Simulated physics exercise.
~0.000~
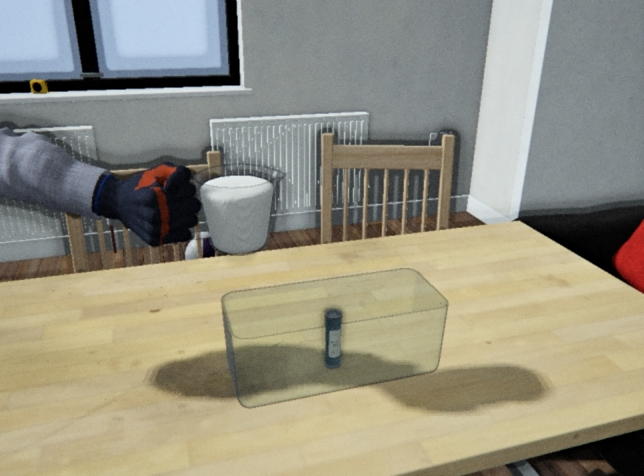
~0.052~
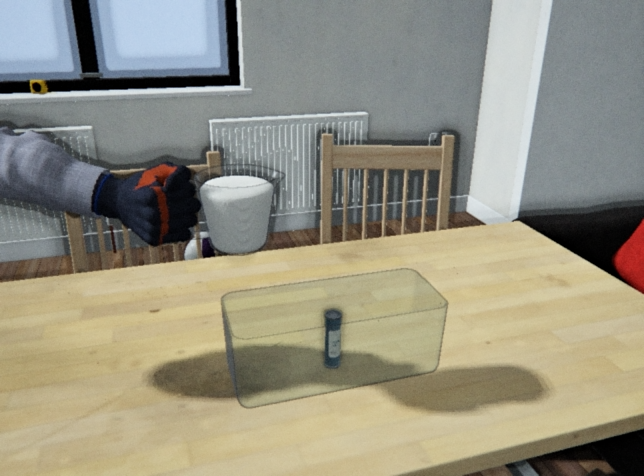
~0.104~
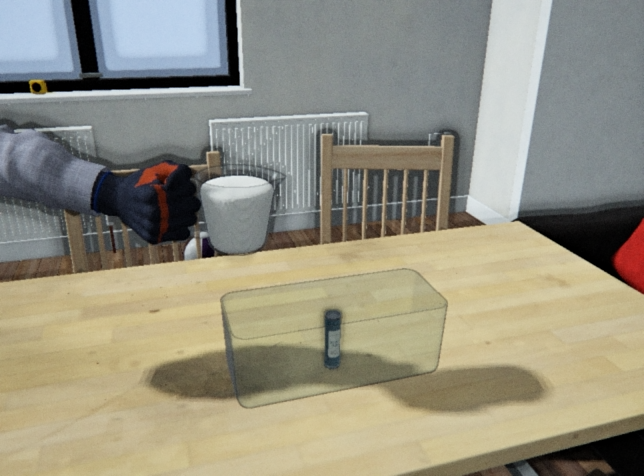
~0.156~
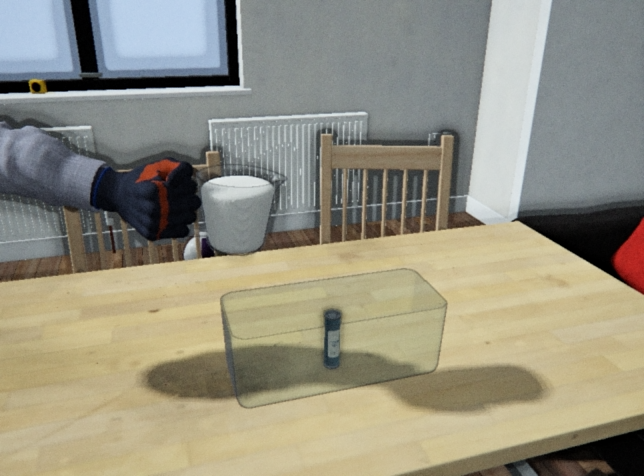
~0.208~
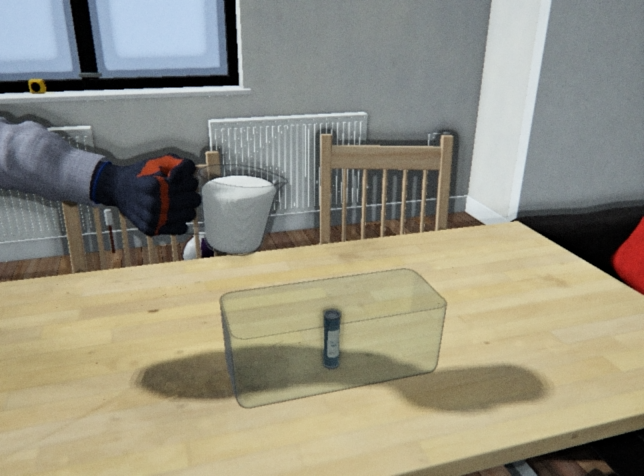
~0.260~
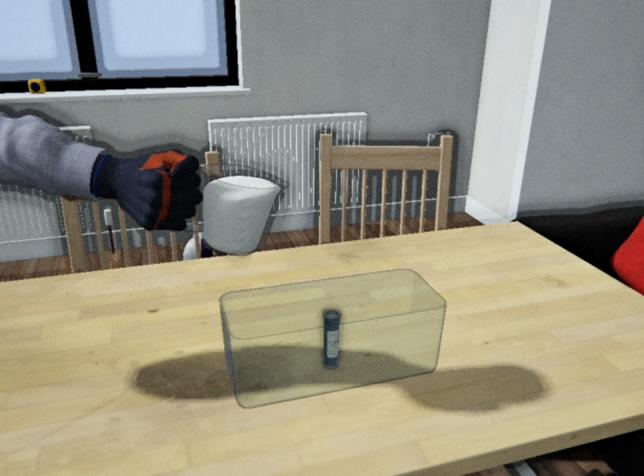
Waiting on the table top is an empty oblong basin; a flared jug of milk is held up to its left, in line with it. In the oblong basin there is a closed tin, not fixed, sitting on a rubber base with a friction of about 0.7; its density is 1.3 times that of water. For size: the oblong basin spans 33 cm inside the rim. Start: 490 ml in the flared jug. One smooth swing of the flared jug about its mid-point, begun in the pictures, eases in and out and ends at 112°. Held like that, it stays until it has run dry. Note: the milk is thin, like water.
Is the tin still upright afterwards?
It capsizes.
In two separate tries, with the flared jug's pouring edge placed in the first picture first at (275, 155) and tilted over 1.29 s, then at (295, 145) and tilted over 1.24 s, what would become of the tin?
First it tips over; then it stays on its base.
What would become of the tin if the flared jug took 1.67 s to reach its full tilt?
Outcome - the tin comes down.
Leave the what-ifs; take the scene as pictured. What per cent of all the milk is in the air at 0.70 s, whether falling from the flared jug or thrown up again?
At that moment, about 24 percent.
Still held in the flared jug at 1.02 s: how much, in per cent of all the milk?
Close to 10 percent of the whole amount.
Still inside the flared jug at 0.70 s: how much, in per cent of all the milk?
Remaining: Near 68 % of the total.
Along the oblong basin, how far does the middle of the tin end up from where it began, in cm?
Shift of tin centre: Approx. 8.5 cm.
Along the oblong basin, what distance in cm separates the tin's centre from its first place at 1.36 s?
Its middle sits about 9 cm from the start.
Then, 0.70 s in, the tilt is 68° and 67 per cent is still to pour; the tin stands where it began.
Then, 1.02 s in, the tilt is 104° and 10 per cent is still to pour; the tin stands 1 cm from where it began.
Then, 1.36 s in, the tilt is 112° and 0 per cent is still to pour; the tin lies on its side.
Then, 1.73 s in, the tilt is 112° and 0 per cent is still to pour; the tin lies on its side.
Finally, the tin lies on its side.
